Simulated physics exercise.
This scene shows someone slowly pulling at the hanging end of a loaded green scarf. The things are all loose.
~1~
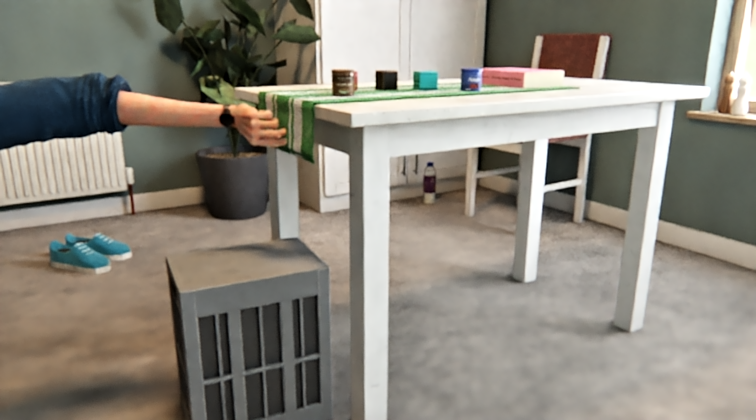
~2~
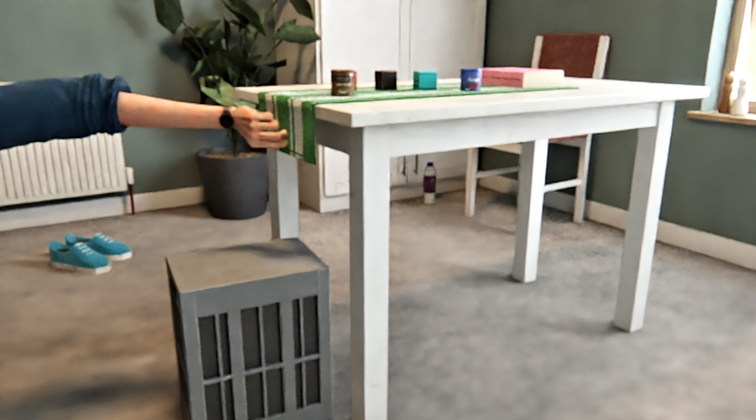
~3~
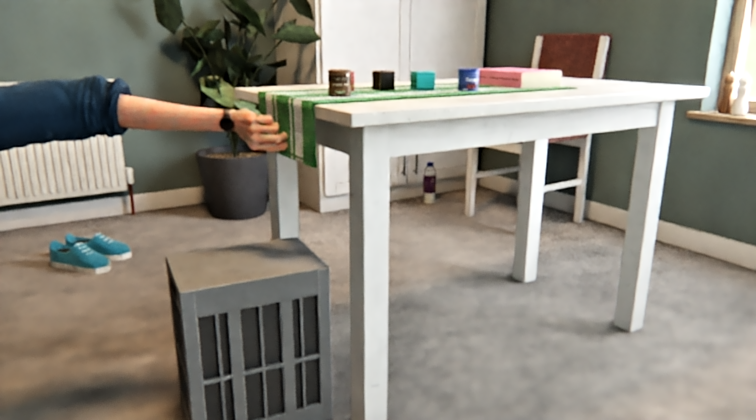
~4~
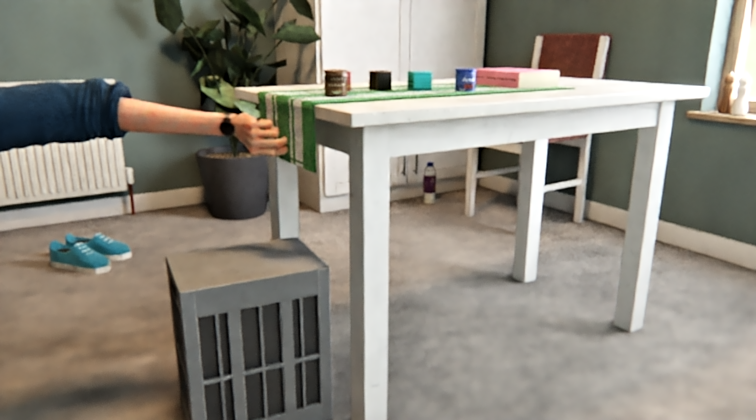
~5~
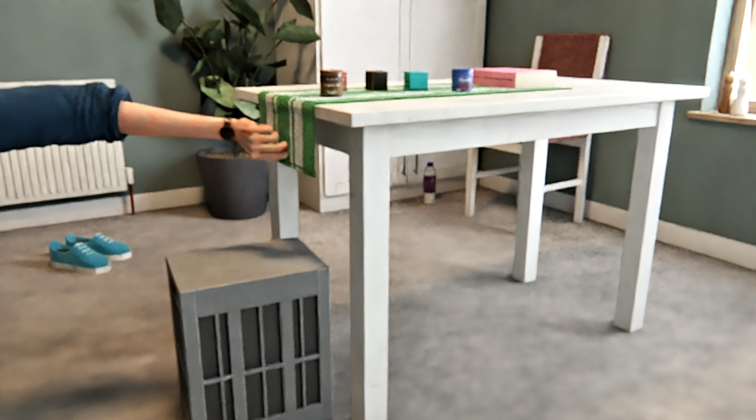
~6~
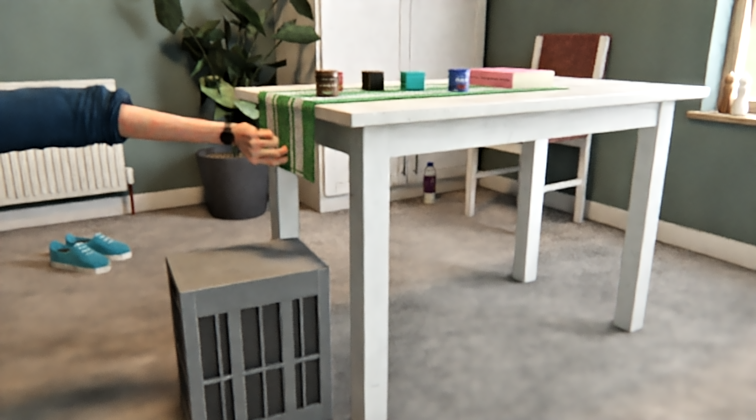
Hand slowly pulling the hanging end of a green striped scarf downward, small colourful pots and cubes creeping left across a white table.
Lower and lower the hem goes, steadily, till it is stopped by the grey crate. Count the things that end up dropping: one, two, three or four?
Two things come off.
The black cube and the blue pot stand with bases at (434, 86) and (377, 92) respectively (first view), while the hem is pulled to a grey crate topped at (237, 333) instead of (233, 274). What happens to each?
The black cube ends up still on top and the blue pot ends up off the top.
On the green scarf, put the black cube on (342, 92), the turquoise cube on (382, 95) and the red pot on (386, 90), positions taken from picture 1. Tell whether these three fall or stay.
Black cube lost, turquoise cube lost, red pot safe.
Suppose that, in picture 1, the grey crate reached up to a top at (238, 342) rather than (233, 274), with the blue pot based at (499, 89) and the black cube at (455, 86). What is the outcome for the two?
Final state: The blue pot is still in place, the black cube is still in place.
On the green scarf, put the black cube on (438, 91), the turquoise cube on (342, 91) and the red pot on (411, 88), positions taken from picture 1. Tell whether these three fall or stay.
Outcome: Black cube stays aboard, turquoise cube falls away, red pot stays aboard.
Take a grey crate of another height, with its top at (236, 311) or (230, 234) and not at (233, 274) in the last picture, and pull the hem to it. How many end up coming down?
It comes to 3 for the first height and 1 for the second.
Soon after, hem near (286, 221); brown pot gone.
Then, hem on the crate; brown pot and red pot gone.
At rest, hem on the crate; brown pot and red pot gone. It carries off two.
